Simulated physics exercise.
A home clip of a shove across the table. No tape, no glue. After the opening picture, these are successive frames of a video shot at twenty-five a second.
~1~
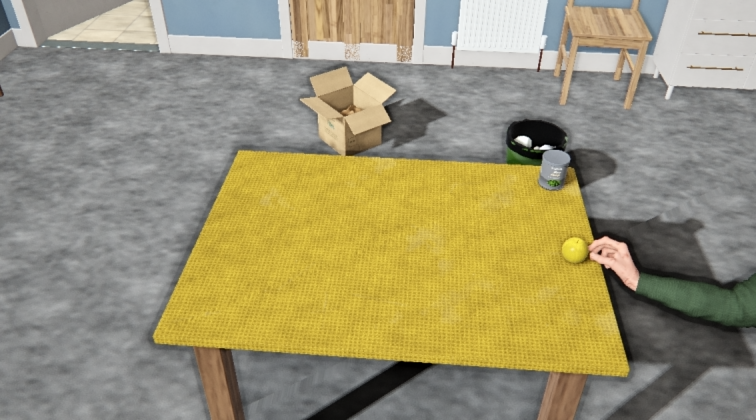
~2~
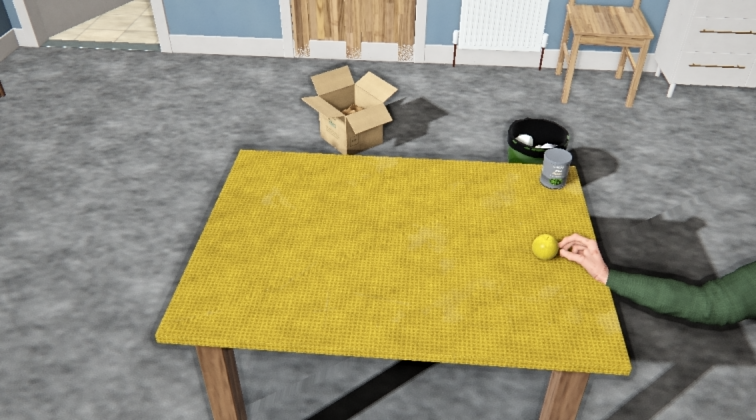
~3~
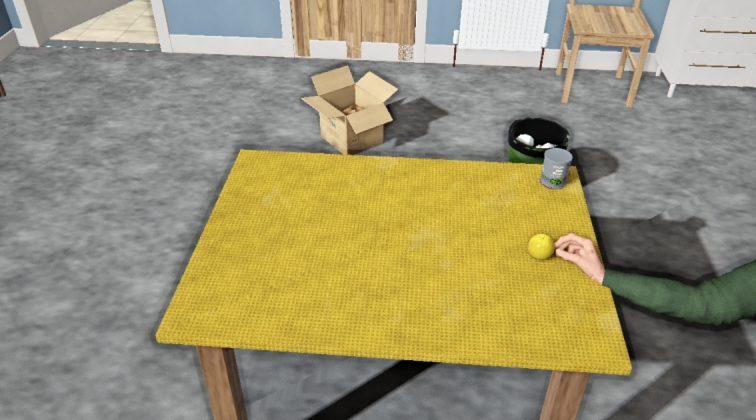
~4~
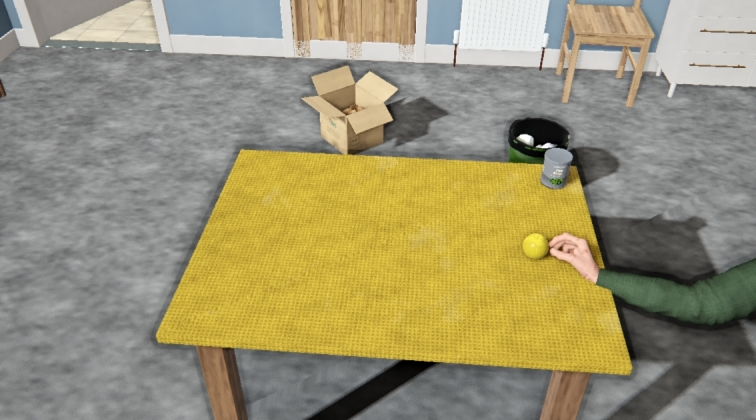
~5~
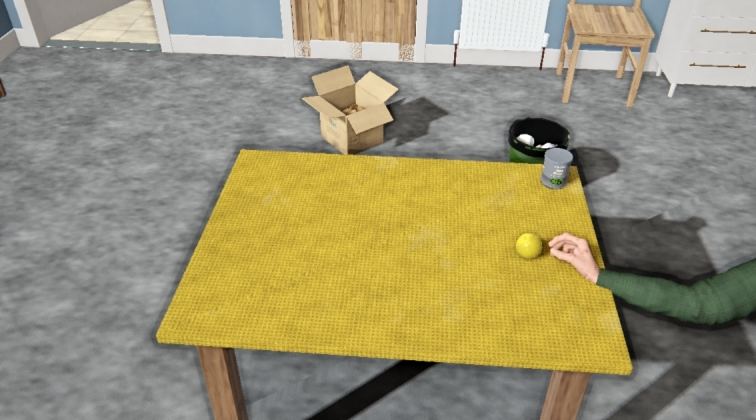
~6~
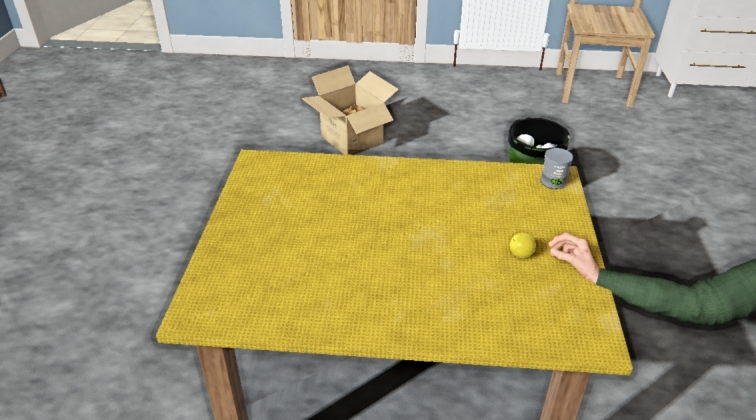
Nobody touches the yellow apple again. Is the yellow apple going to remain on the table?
The yellow apple stays on the table.
Then, 0.20 s later than the last frame, yellow apple moved well along near (494, 244).
Then, 0.40 s later than the last frame, yellow apple moved well along near (470, 243).
Then, 0.80 s later than the last frame, yellow apple moved well along near (438, 241).
When it is over, moved from the start, yellow apple. End places, in pixels of the last picture, yellow apple near (427, 240).
